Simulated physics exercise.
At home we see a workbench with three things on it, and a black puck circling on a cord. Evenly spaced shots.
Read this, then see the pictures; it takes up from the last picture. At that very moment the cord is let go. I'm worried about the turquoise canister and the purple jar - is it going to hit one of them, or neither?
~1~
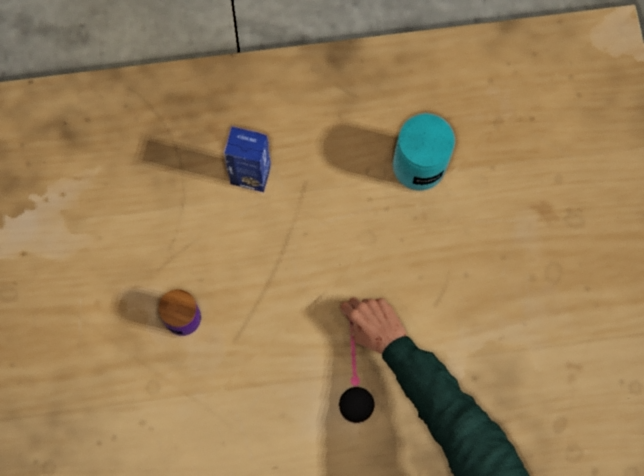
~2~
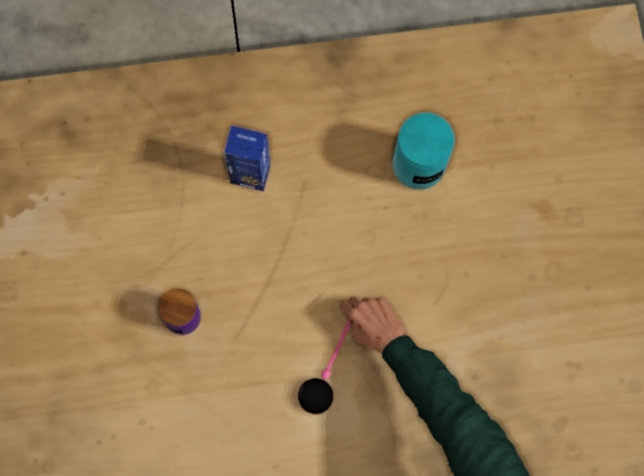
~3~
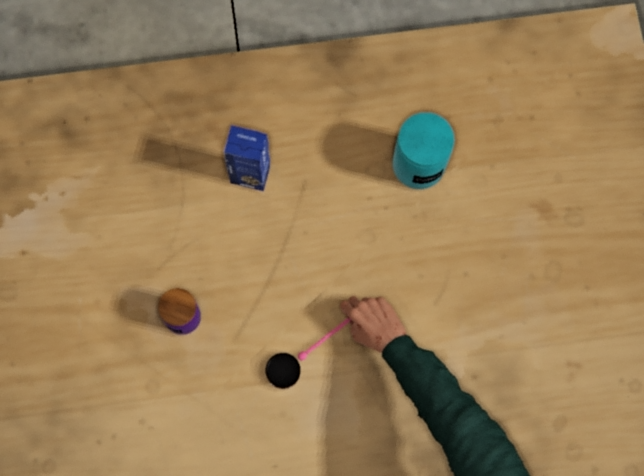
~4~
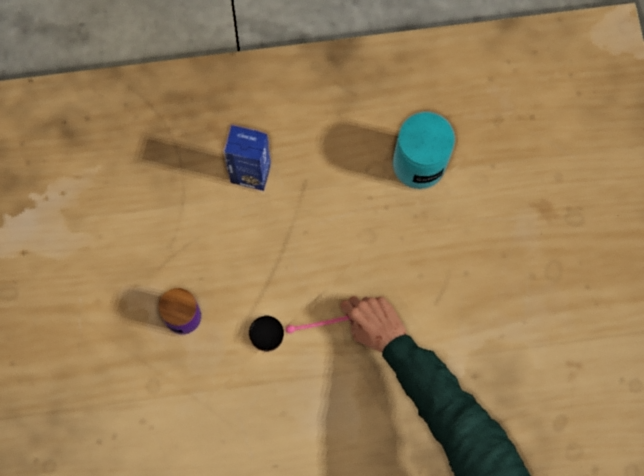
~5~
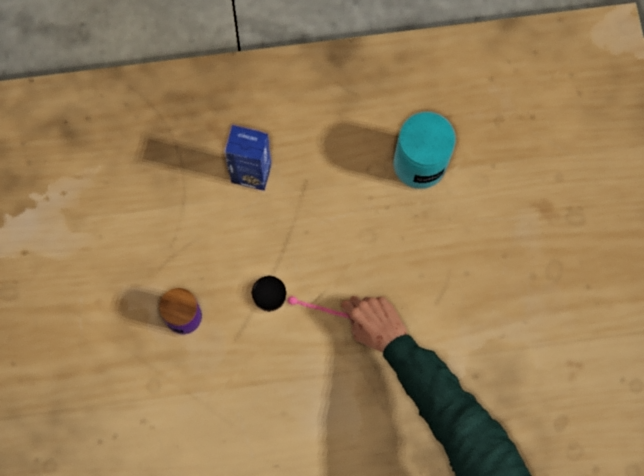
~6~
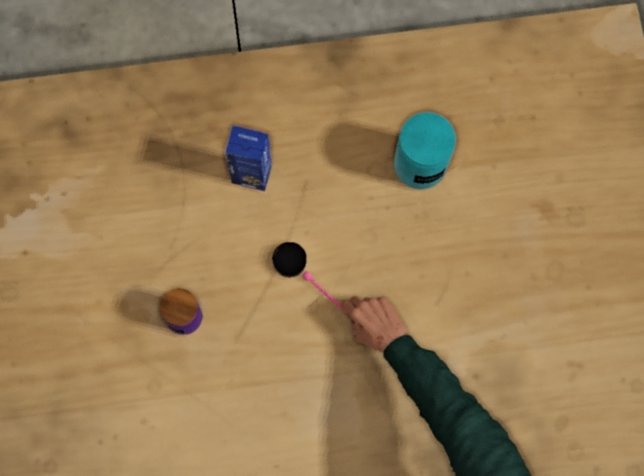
Well, the turquoise canister will be hit, the purple jar will be missed.
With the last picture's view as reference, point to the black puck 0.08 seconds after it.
By then you'd find it at pixel (351, 214).
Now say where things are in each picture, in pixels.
In the first frame, black puck (357, 405); turquoise canister (427, 140); purple jar (177, 308); blue carton (246, 144).
In the second frame, black puck (316, 396).
In the third frame, black puck (283, 370).
In the fourth frame, black puck (266, 333).
In the fifth frame, black puck (269, 293).
In the sixth frame, black puck (290, 258); turquoise canister (428, 138); purple jar (178, 306); blue carton (247, 143); going round clockwise.
Then, 0.08 s later than the last view, puck near (351, 214).
Then, 0.20 s later than the last view, puck near (396, 182); turquoise canister pushed aside.
Finally, puck near (397, 182); turquoise canister pushed aside. The turquoise canister is struck and the purple jar remains clear.
